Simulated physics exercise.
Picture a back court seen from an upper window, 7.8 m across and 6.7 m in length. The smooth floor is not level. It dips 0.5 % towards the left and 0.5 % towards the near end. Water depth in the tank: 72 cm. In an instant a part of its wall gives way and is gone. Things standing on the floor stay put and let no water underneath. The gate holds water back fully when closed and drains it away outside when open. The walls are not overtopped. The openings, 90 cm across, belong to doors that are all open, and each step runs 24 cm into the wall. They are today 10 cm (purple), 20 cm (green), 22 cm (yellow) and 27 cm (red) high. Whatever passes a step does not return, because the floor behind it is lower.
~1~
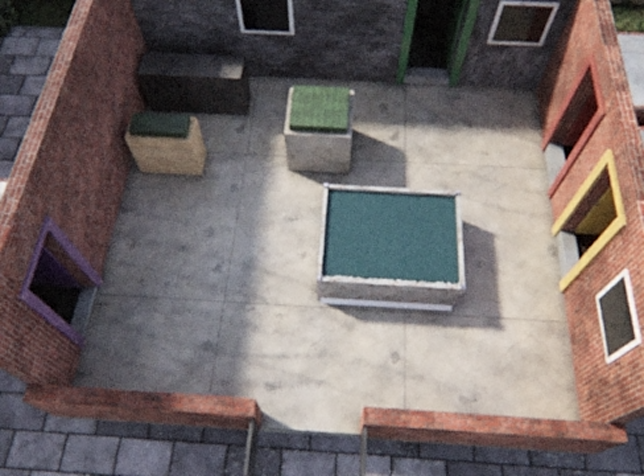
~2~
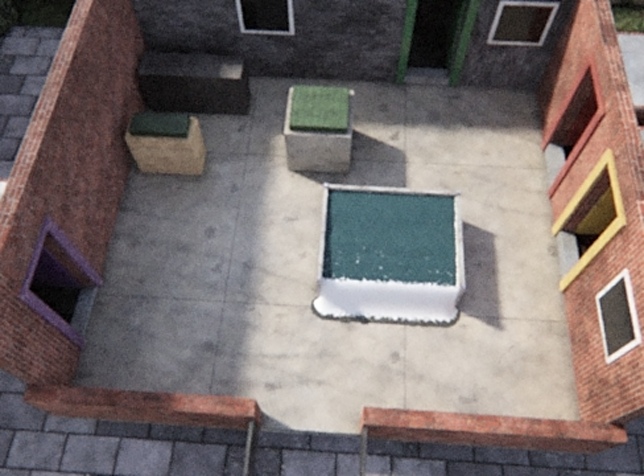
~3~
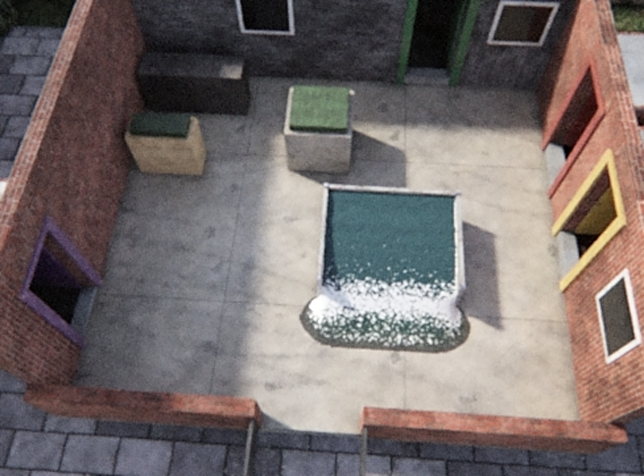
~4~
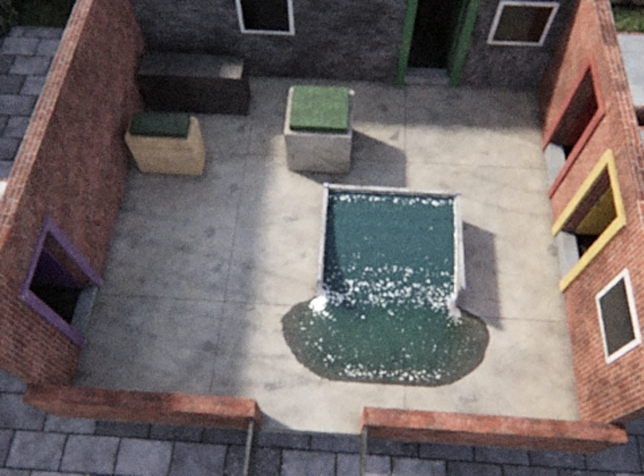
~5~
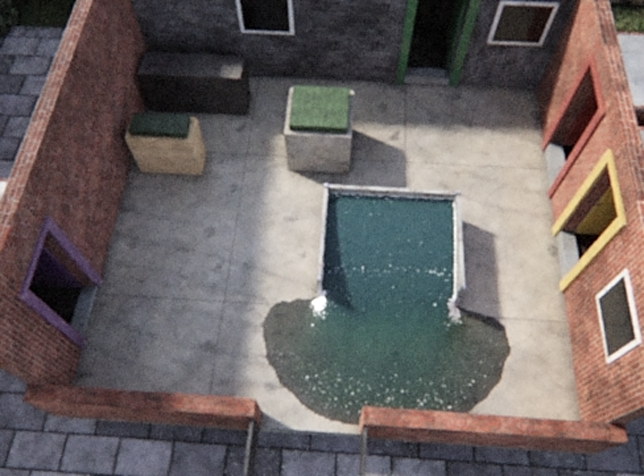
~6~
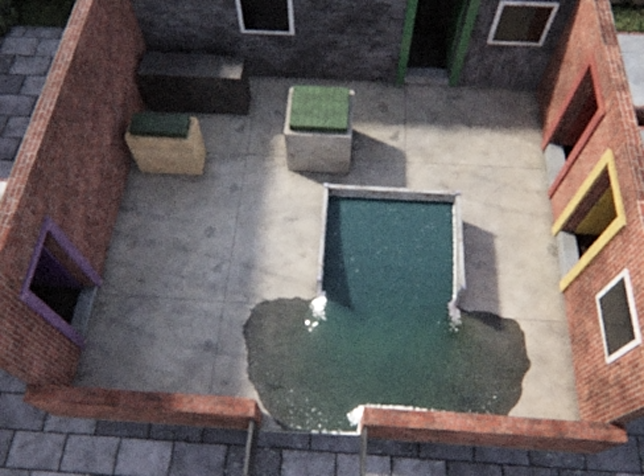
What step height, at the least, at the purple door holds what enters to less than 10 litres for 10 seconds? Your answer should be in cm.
A height of roughly 7.5 cm.
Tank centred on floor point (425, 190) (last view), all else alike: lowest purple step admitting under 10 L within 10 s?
Roughly 10.5 centimetres.
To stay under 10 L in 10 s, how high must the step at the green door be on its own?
The green one would have to be about 7.0 cm high.
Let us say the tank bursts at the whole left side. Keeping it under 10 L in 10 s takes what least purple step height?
That way, roughly 24 cm.
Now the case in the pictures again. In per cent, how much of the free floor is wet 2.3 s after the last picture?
Roughly 35 percent.
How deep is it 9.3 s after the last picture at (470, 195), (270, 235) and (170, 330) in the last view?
Ordered as asked: 2, 2, 4 cm.
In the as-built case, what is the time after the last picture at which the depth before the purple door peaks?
That happens close to 3.5 s on the clock.
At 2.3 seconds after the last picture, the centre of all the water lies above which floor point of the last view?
Around (412, 342).
Then, 0.7 s after the last picture water covers 20 % of the floor, deepest (48 cm) near (397, 420); it has not reached the purple door.
Then, 2.3 s after the last picture water covers 35 % of the floor, deepest (30 cm) near (567, 431); it has not reached the purple door.
Then, 9.3 s after the last picture water covers 95 % of the floor, deepest (8 cm) near (70, 398); 5 cm at the purple door, 2 litres in over its 10 cm step.
At the purple door as built, the water peaked near 12 cm, 3.3 s after the last picture.
Run again over the same 10 s with other heights there, 13 litres in over 7 cm, 5 litres over 8.5 cm. The limit of 10 litres is kept from about 7.5 cm up.
